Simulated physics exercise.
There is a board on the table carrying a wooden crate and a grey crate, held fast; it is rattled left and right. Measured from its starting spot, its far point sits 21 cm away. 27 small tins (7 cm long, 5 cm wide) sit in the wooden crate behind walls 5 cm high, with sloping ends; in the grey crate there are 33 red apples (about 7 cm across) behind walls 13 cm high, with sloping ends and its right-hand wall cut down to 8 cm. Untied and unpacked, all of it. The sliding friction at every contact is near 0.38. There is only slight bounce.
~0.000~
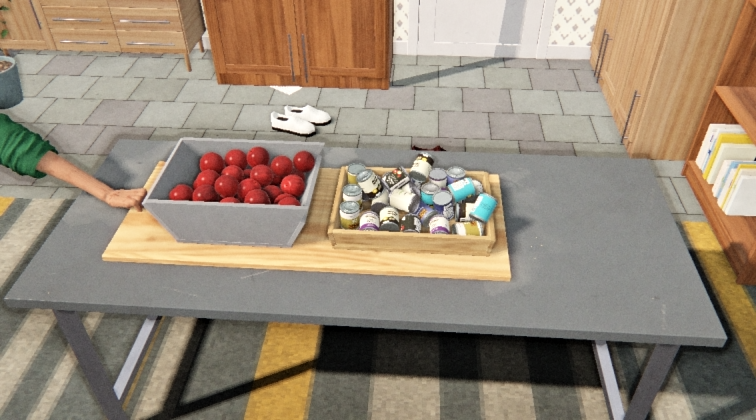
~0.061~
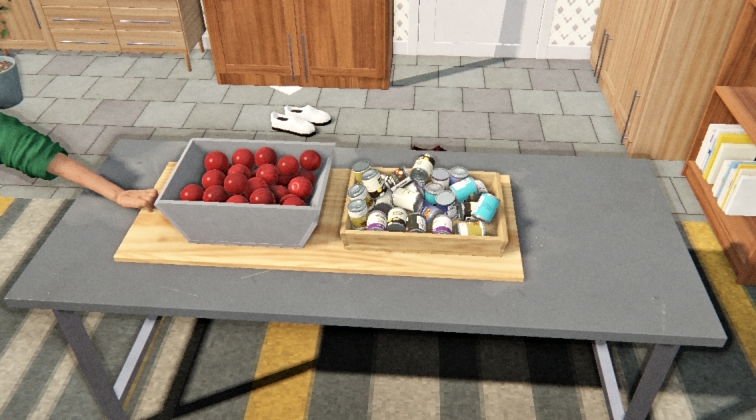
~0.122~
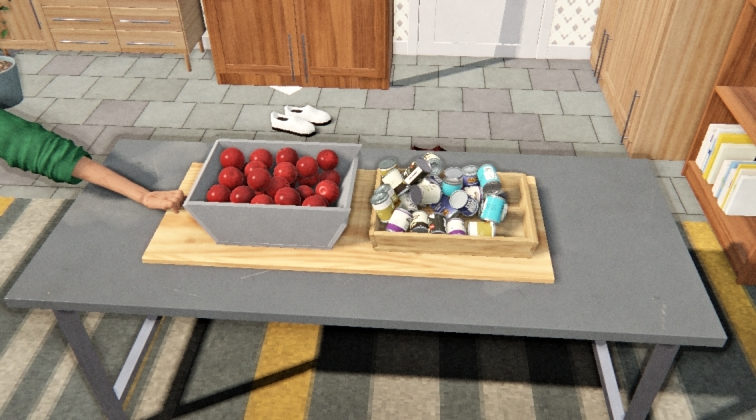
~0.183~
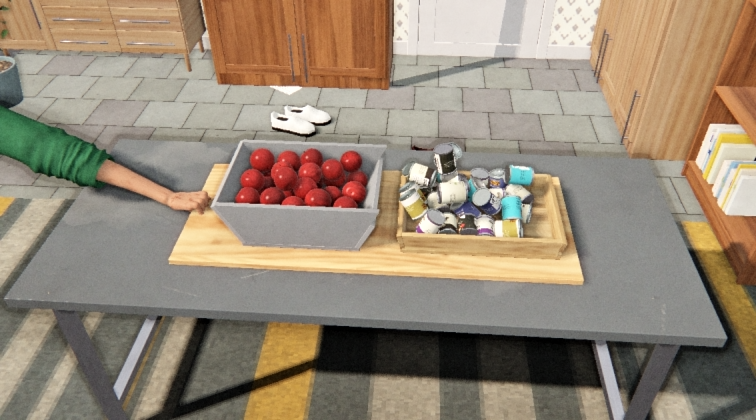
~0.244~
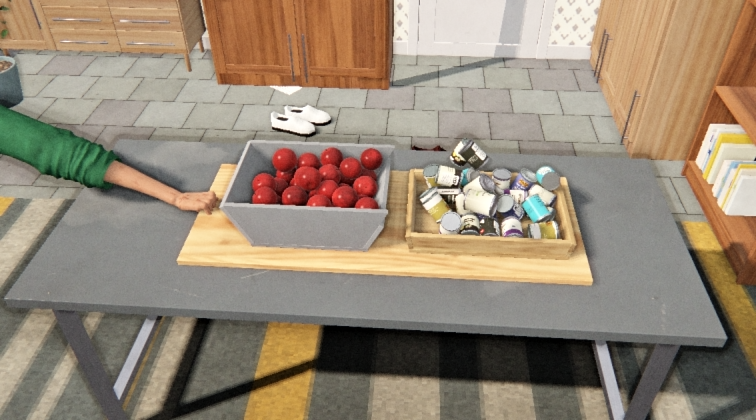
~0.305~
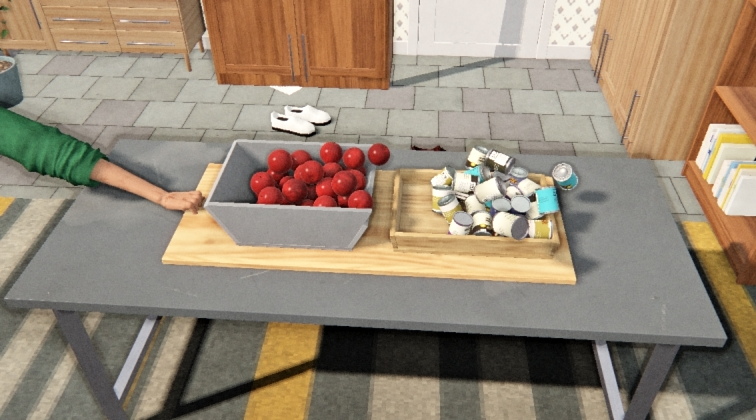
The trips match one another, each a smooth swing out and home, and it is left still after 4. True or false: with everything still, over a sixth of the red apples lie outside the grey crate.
True.
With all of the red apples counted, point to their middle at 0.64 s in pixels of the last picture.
Centre approx. (277, 184).
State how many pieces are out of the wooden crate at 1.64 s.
Wooden crate - about 16 out by that time.
After 0.64 s, 7 of 27 out of the wooden crate and 4 of 33 out of the grey crate.
After 1.05 s, 15 of 27 out of the wooden crate and 7 of 33 out of the grey crate.
After 1.64 s, 16 of 27 out of the wooden crate and 13 of 33 out of the grey crate.
Final count (at 2.38 s), 20 of 27 out of the wooden crate and 11 of 33 out of the grey crate. Asked share, 11 of 33, 33 per cent.
